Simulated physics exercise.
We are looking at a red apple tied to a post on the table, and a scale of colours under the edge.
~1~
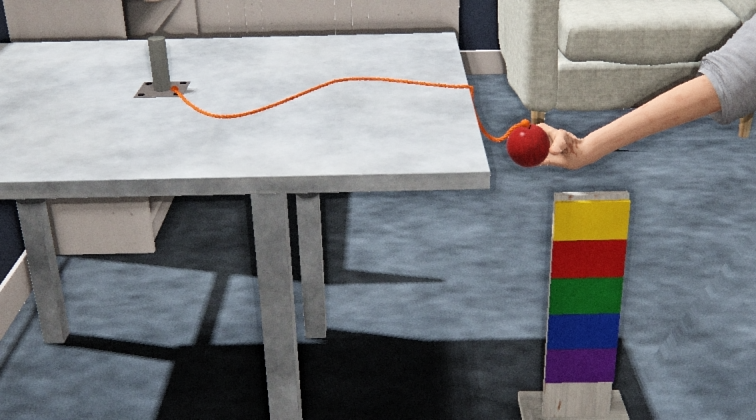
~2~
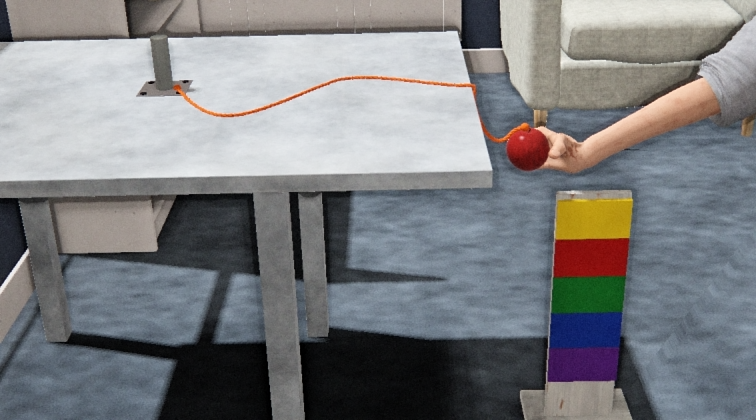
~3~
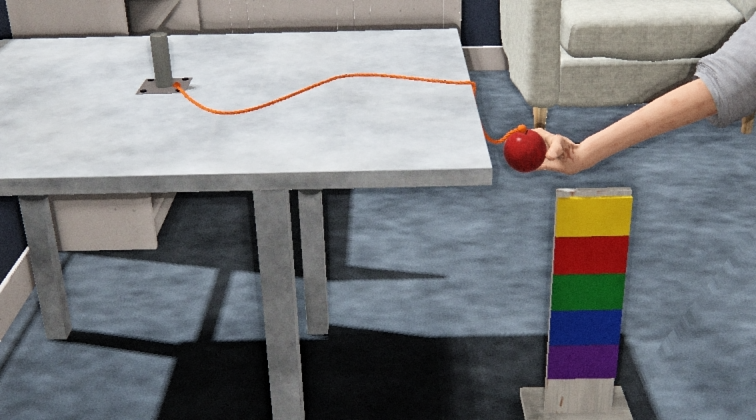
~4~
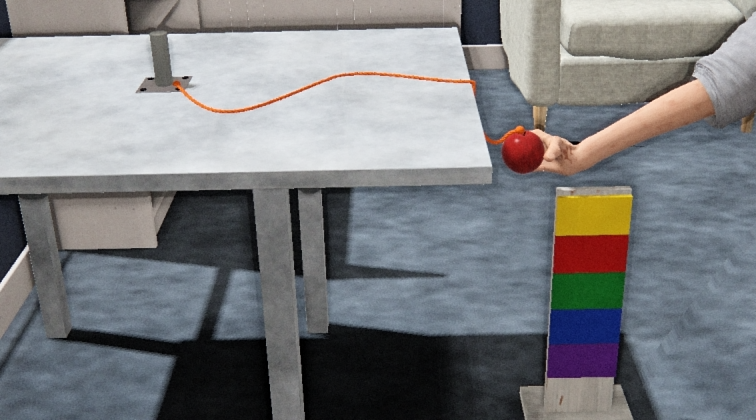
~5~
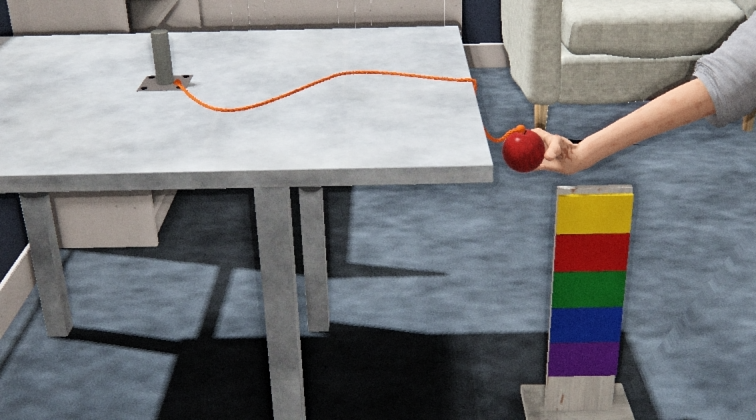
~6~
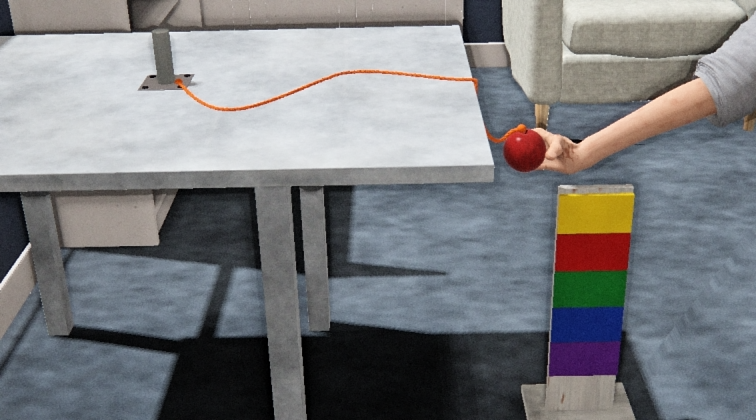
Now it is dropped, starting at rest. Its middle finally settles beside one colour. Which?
Green.
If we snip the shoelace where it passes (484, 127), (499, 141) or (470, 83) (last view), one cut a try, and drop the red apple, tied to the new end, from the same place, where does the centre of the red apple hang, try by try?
Case by case: (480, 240), (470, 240) and (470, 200).
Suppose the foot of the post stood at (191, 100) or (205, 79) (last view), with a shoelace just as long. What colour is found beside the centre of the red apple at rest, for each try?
For the first spot, blue; for the second, blue.
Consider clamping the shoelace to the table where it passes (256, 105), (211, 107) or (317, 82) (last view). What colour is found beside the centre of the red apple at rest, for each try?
In order: Red; red; yellow.
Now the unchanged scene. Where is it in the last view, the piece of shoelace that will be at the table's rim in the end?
Approx. (384, 72).
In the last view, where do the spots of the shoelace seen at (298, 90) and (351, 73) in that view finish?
Roughly at (367, 89), and the other roughly at (442, 91).
Soon after, apple near (516, 289); level with green.
Then, apple near (441, 277); level with green.
Further on, apple near (489, 292); level with green.
At rest, apple near (476, 295); level with green. Its middle rests at the green band.
